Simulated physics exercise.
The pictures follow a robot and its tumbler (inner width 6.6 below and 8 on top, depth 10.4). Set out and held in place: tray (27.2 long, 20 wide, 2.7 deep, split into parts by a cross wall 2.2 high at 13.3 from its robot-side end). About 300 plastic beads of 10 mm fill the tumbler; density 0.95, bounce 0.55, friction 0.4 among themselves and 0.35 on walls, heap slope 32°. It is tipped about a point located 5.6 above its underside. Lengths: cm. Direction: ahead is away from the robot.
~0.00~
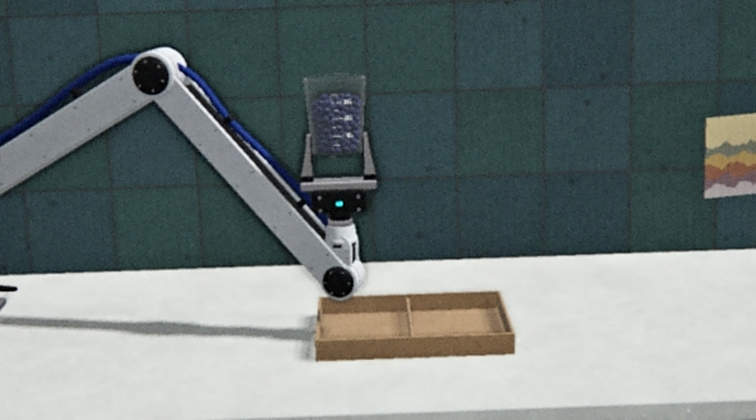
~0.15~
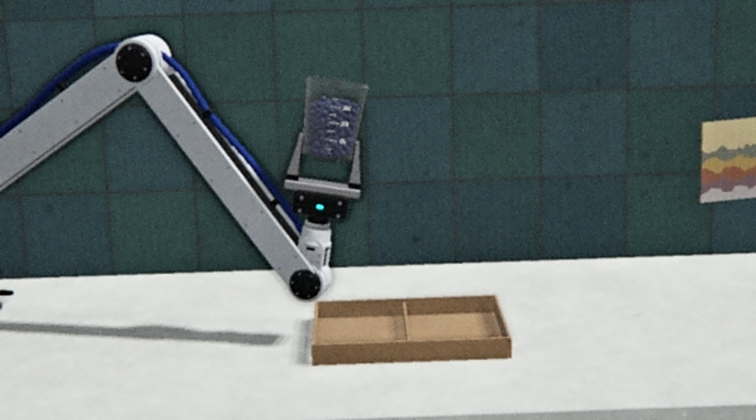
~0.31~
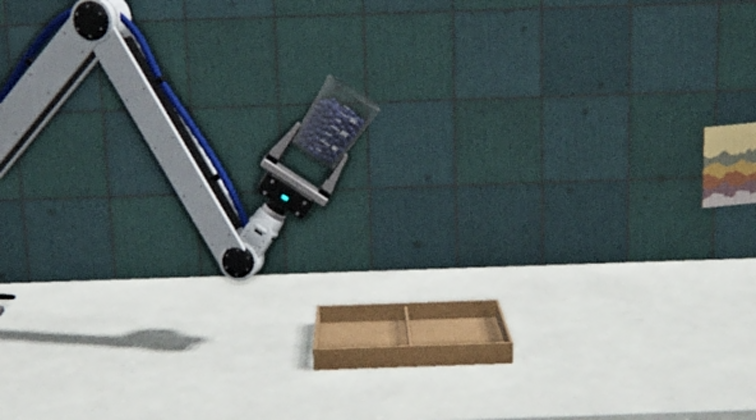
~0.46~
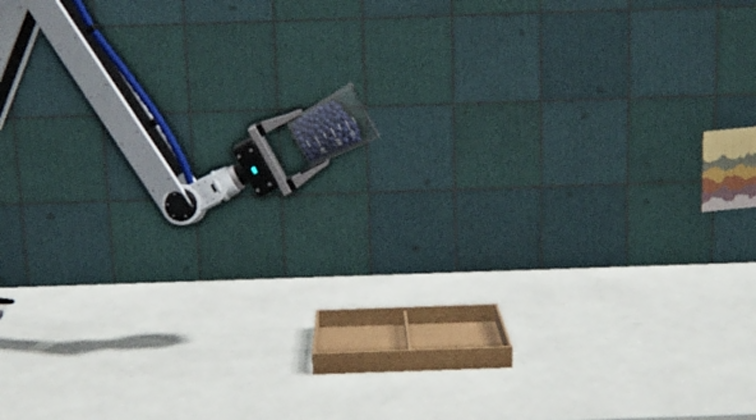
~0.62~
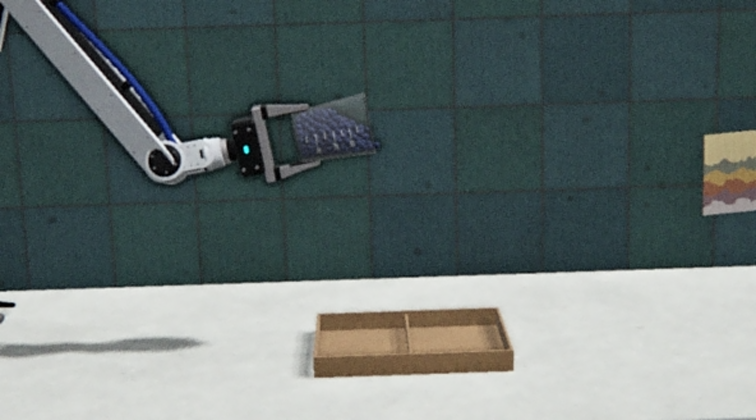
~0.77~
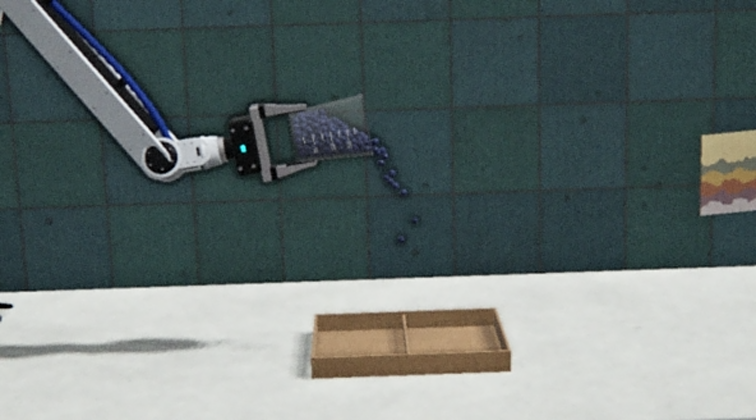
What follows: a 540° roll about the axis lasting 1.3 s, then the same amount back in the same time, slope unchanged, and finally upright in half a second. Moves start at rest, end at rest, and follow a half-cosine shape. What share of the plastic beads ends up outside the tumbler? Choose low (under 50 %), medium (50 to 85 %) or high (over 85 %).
Medium - 50 to 85 %.
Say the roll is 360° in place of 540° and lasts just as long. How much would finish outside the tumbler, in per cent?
It would come to around 65 per cent.
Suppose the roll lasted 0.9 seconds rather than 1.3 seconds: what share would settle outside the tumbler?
Then roughly 60 %.
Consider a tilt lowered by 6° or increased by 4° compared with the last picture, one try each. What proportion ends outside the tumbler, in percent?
The first try gives around 45 percent, the second around 80 percent.
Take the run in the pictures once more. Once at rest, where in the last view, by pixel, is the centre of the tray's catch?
Centre: Close to (440, 345).
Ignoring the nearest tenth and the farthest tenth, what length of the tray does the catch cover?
22 cm, roughly.
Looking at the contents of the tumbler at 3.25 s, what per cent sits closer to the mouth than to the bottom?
I reckon roughly 40 per cent.
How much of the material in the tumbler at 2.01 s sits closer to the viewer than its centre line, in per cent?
Estimate: Near 25 %.
After 2.01 s, tipped 82°, highest piece 35 above the table; 164 in the tumbler, 84 in the far-side part, 23 in the robot-side part, 12 on the table or floor, 17 in flight or on a rim.
After 3.25 s, tipped 82°, highest piece 34 above the table; 122 in the far-side part, 105 in the tumbler, 42 in the robot-side part, 20 on the table or floor, 11 in flight or on a rim.
After 4.07 s, upright, highest piece 33 above the table; 130 in the far-side part, 98 in the tumbler, 45 in the robot-side part, 27 on the table or floor.
After 4.77 s, upright, highest piece 33 above the table; 130 in the far-side part, 98 in the tumbler, 45 in the robot-side part, 27 on the table or floor.
At rest, 130 in the far-side part, 98 in the tumbler, 45 in the robot-side part, 27 on the table or floor. That is 67 % outside the tumbler.
